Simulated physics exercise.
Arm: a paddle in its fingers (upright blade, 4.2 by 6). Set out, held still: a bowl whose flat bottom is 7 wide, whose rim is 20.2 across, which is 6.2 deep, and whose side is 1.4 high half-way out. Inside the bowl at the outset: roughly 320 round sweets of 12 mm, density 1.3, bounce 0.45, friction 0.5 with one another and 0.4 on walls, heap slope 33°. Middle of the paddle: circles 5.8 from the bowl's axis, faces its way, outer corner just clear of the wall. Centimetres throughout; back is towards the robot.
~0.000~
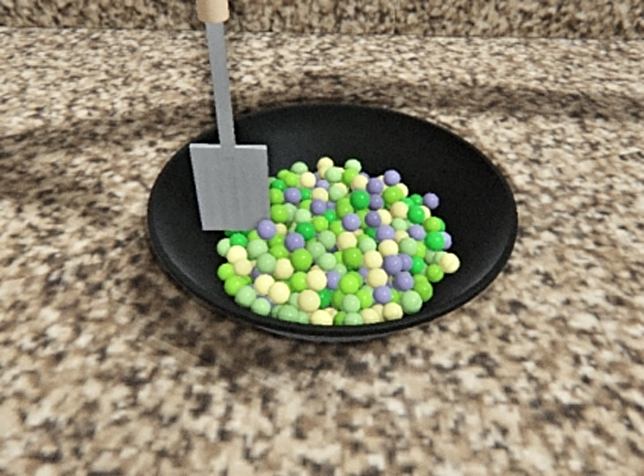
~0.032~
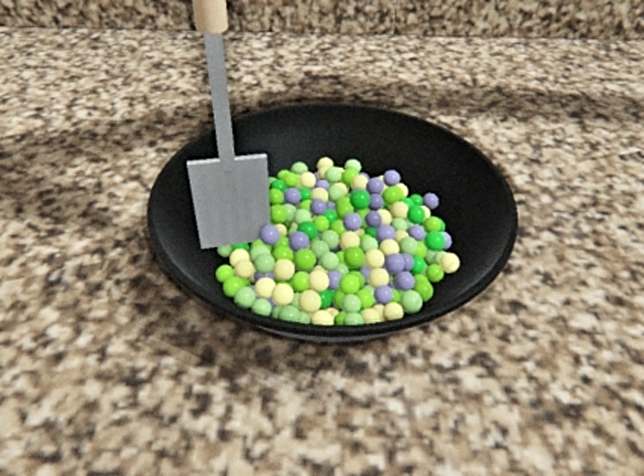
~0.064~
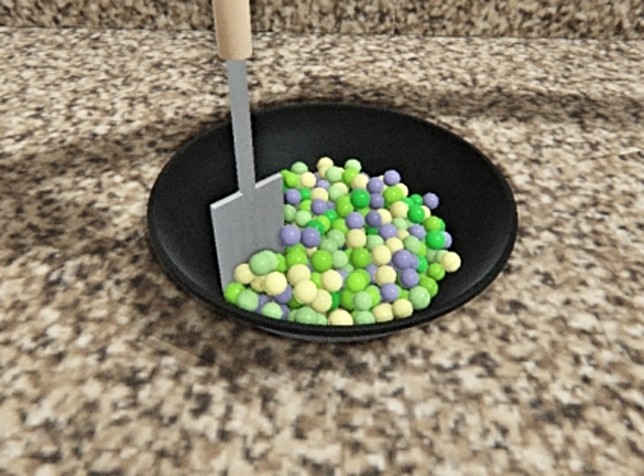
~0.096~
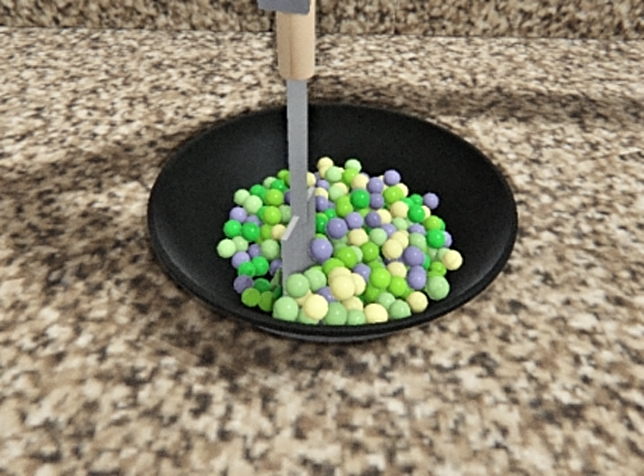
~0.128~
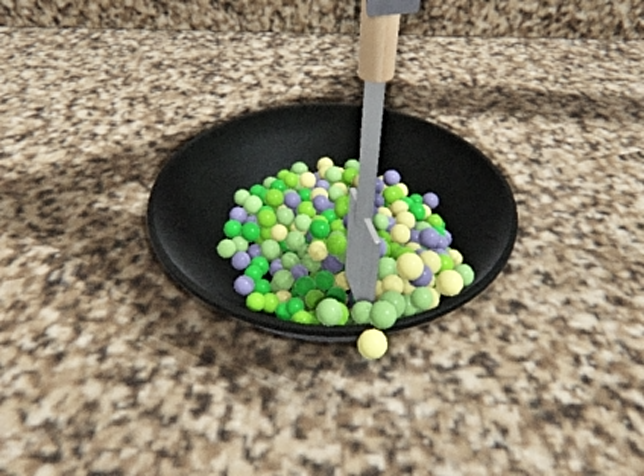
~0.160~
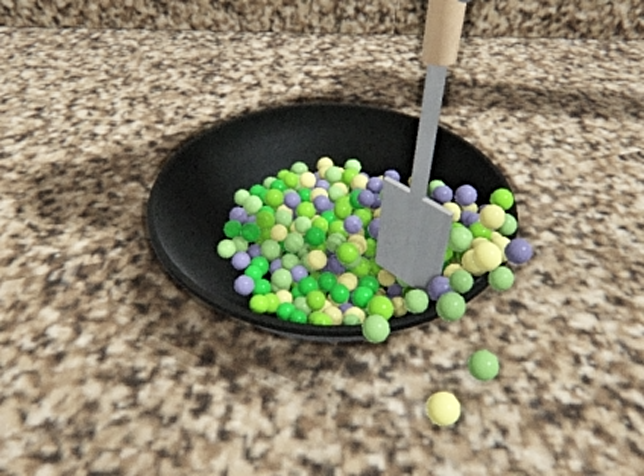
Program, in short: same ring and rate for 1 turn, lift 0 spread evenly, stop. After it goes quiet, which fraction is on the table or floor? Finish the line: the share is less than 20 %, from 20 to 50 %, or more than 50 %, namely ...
The share is from 20 to 50 %.
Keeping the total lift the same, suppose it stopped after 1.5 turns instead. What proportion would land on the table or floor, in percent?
That would give some 35 percent.
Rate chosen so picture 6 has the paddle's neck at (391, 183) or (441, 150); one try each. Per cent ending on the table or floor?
Roughly 20 per cent on the first try and 35 per cent on the second.
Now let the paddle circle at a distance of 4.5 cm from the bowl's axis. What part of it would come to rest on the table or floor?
It would come to about 35 per cent.
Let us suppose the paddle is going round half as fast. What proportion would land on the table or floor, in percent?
I'd say close to 5 %.
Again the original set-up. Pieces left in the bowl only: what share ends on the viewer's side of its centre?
60 %.
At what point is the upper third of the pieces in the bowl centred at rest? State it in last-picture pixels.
I'd put it at about (306, 262).
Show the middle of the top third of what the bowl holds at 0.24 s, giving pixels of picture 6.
At about (386, 169).
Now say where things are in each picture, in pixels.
In the first frame, paddle neck at (225, 122), 0° round; upper third of the load around (338, 224), from x 225 to 450, top at y 165; 325 in the bowl.
In the second frame, paddle neck at (224, 134), 13° round; upper third of the load around (339, 225), from x 225 to 450, top at y 165.
In the third frame, paddle neck at (245, 164), 43° round; upper third of the load around (338, 234), from x 225 to 450, top at y 165.
In the fourth frame, paddle neck at (299, 186), 74° round; upper third of the load around (352, 244), from x 225 to 450, top at y 165.
In the fifth frame, paddle neck at (367, 188), 105° round; upper third of the load around (382, 244), from x 225 to 460, top at y 165; 323 in the bowl, 2 in flight or on the tool.
In the sixth frame, paddle neck at (422, 170), 136° round; upper third of the load around (416, 225), from x 225 to 520, top at y 165; 318 in the bowl, 7 in flight or on the tool.
After 0.24 s, 218° round, highest piece 11 above the table; 296 in the bowl, 2 on the table or floor, 27 in flight or on the tool.
After 0.33 s, 300° round, highest piece 11 above the table; 267 in the bowl, 20 on the table or floor, 38 in flight or on the tool.
After 0.57 s, 0° round, highest piece 7 above the table; 232 in the bowl, 90 on the table or floor, 3 in flight or on the tool.
After 1.27 s, 0° round, highest piece 5 above the table; 232 in the bowl, 93 on the table or floor.
At rest, 232 in the bowl, 93 on the table or floor. That is 29 % on the table or floor.
